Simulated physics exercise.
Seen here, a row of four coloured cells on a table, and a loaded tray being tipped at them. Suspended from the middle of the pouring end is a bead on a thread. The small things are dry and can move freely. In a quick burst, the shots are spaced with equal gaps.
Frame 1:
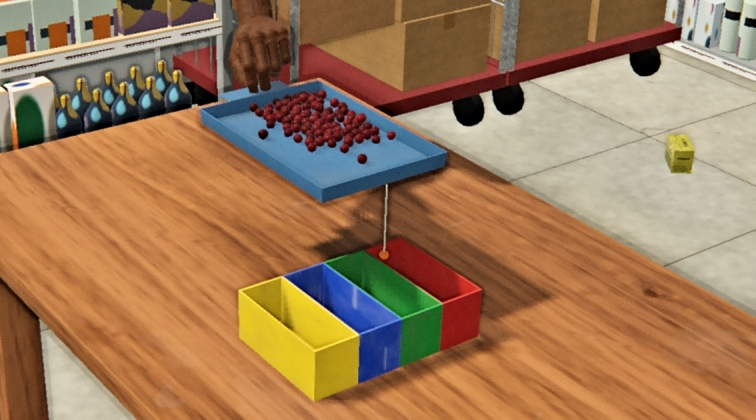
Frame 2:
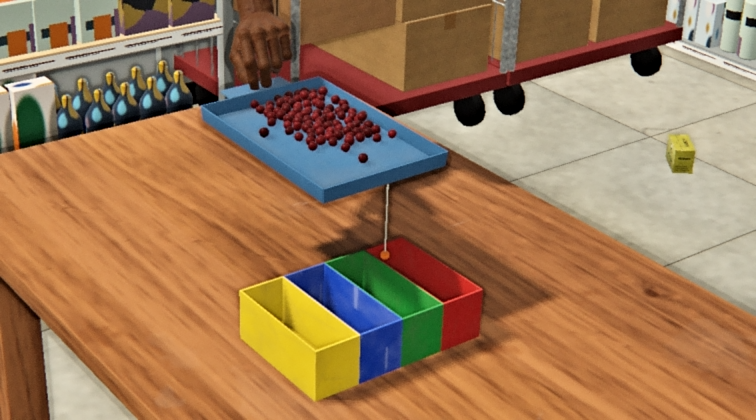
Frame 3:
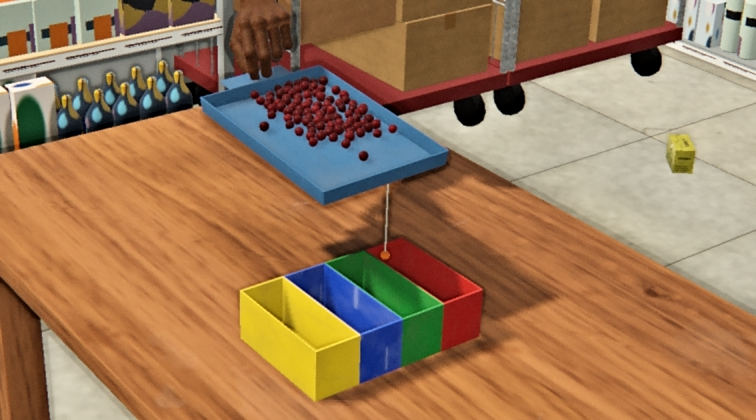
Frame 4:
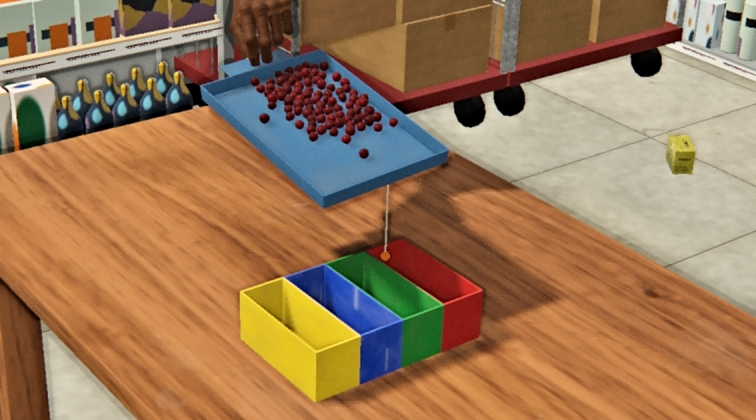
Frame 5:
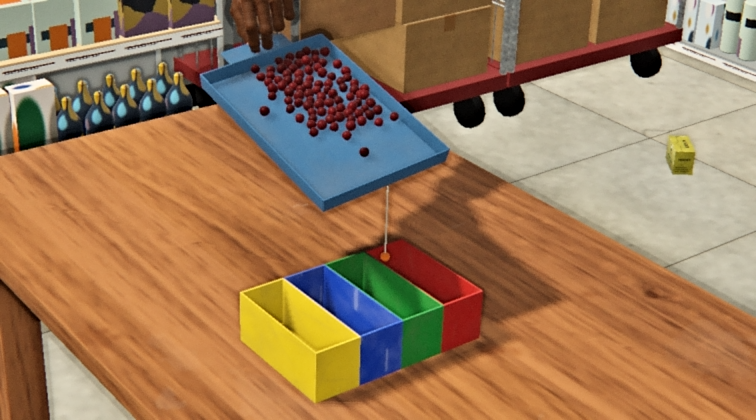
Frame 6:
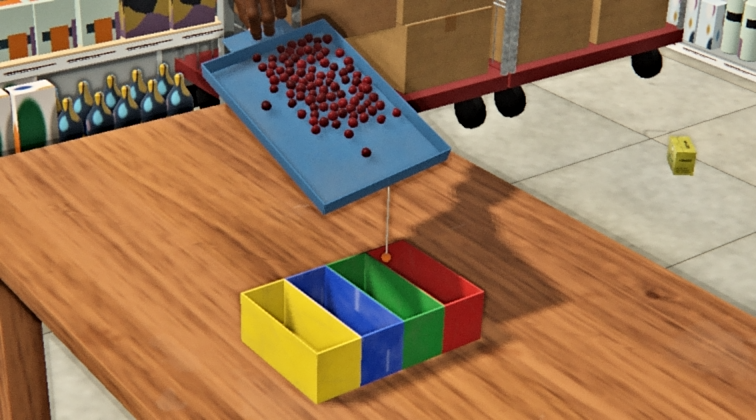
At first, a blue tray of dark red dried cherries is held nearly level by a hand above yellow, blue, green and red cells on a wooden table. Then the hand raises the far end, and the tray slants more steeply, its pouring edge dipping slightly at the left corner while the cherries stay bunched on it.
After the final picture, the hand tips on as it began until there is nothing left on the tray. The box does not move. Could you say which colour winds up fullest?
The blue cell winds up fullest.
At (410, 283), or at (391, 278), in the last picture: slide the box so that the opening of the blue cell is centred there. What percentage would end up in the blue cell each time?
First some 10, then 10 per cent.
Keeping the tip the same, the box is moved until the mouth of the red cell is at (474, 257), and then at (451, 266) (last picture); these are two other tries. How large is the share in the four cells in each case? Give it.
You'd see around 70 per cent and then around 90 per cent.
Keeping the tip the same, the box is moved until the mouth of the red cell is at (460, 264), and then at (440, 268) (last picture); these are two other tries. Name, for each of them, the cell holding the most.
The cell in yellow, then the cell in blue.
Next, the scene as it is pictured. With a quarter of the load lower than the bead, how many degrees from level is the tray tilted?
The angle is roughly 80° at that point.
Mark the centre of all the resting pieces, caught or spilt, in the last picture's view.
It settles centred around (357, 344).
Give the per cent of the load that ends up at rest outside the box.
Estimated share: About 0 %.
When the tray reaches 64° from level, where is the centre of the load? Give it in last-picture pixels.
Mark it at roughly (343, 181) in the final frame.
Soon after the last picture, tray tipped steeply; nearly all on the tray; a stray few in the blue cell; a small part falling or outside the box.
A little later, tray tipped past a quarter turn; about two thirds on the tray; a small part in the blue cell; a small part in the yellow cell; a small part in the green cell; a small part falling or outside the box.
Later still, tray tipped past a quarter turn; about half in the blue cell; about a quarter in the green cell; a small part in the yellow cell; a stray few in the red cell; a small part falling or outside the box.
At rest, tray tipped past a quarter turn; about half in the blue cell; about a quarter in the green cell; a small part in the yellow cell; a stray few in the red cell; a small part outside the box.
